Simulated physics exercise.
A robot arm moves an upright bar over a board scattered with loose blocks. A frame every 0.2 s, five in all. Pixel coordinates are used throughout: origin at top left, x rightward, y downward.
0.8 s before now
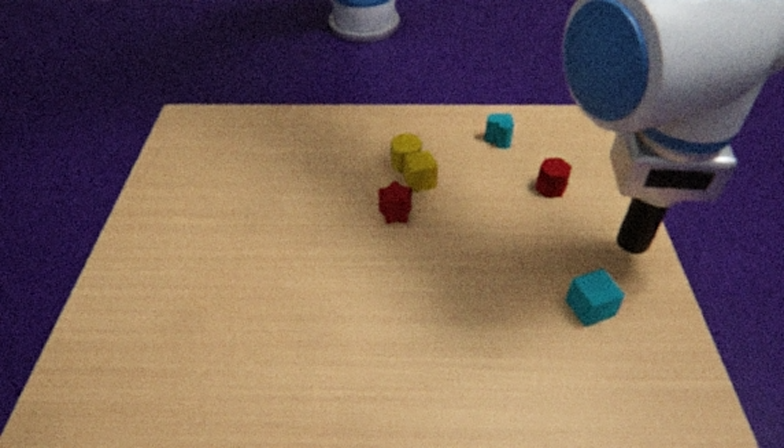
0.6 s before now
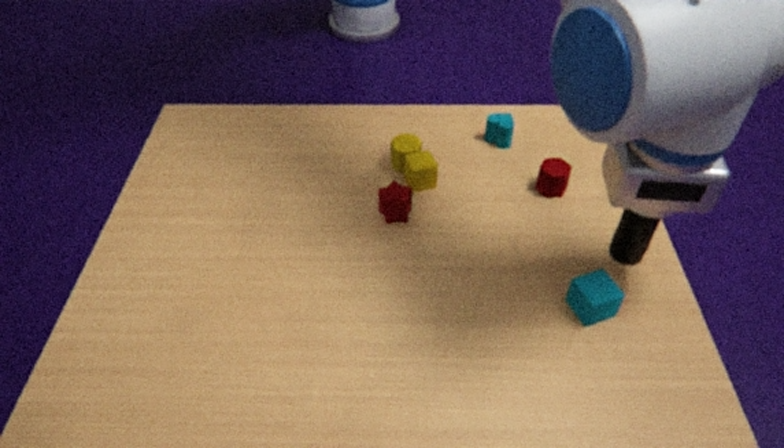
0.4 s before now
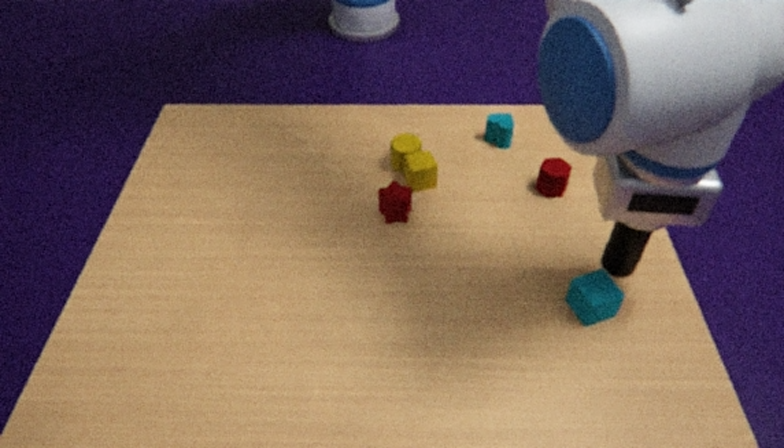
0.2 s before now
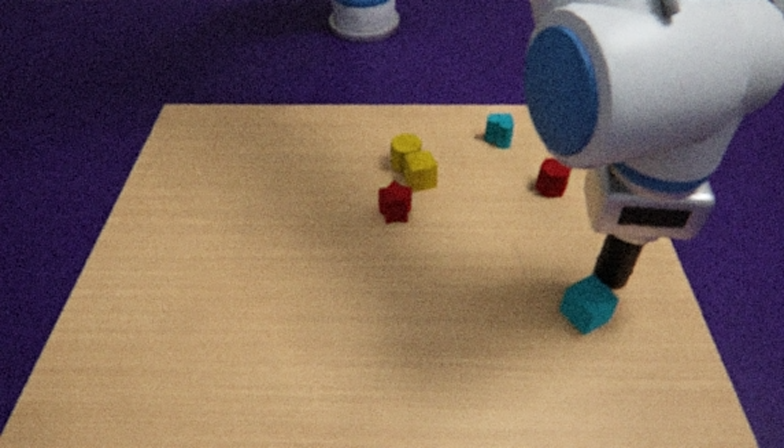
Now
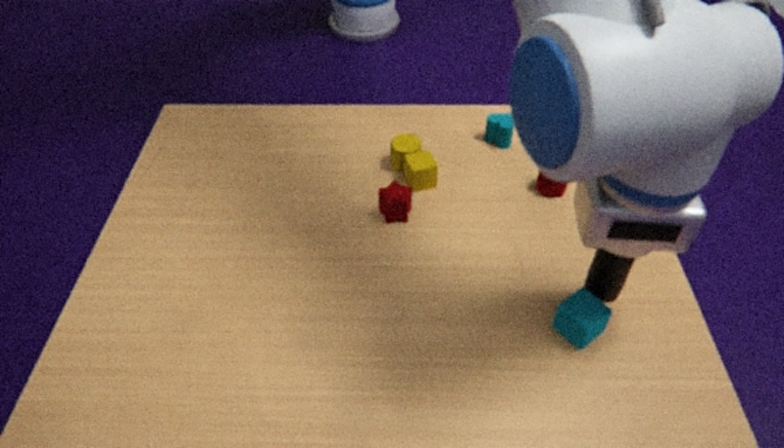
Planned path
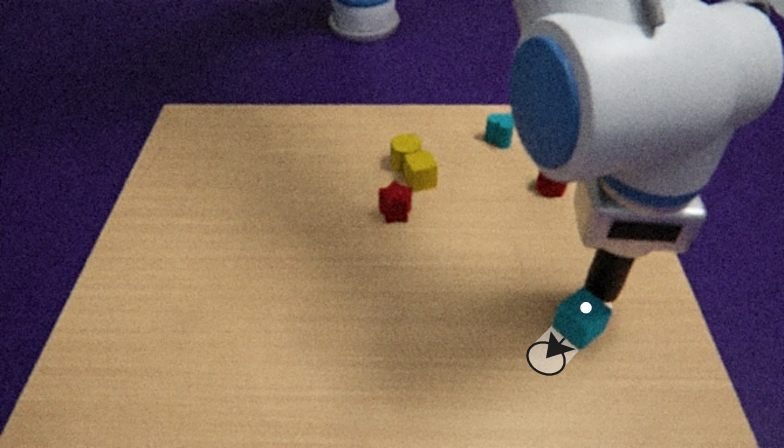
A robot arm lowered its black bar toward the near right part of a wooden board of scattered blocks, reached the turquoise block there, and pushed it a short way nearer and slightly left.
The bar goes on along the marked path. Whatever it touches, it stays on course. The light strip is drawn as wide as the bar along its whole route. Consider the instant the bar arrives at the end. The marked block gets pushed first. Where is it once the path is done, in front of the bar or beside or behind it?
The marked block won't leave the front of the bar.
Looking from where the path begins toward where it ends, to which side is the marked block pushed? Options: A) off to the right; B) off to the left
Correct choice: B.
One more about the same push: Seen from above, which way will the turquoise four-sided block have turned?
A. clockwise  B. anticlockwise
I choose B.
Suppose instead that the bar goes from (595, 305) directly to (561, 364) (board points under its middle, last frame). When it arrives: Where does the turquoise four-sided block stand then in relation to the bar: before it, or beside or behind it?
I expect it to be in front.
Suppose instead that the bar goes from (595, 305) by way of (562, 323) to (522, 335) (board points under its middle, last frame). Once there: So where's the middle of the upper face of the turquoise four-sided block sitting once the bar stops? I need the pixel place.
The centre of its top will be at (556, 343).
The line goes from (595, 305) directly to (546, 358); the dot is on the turquoise four-sided block.
What follows on the original path. Halfway along, bar (577, 316); turquoise four-sided block (568, 339), turned 20° anticlockwise.
At the end, bar (551, 344); turquoise four-sided block (549, 373), turned 45° anticlockwise.
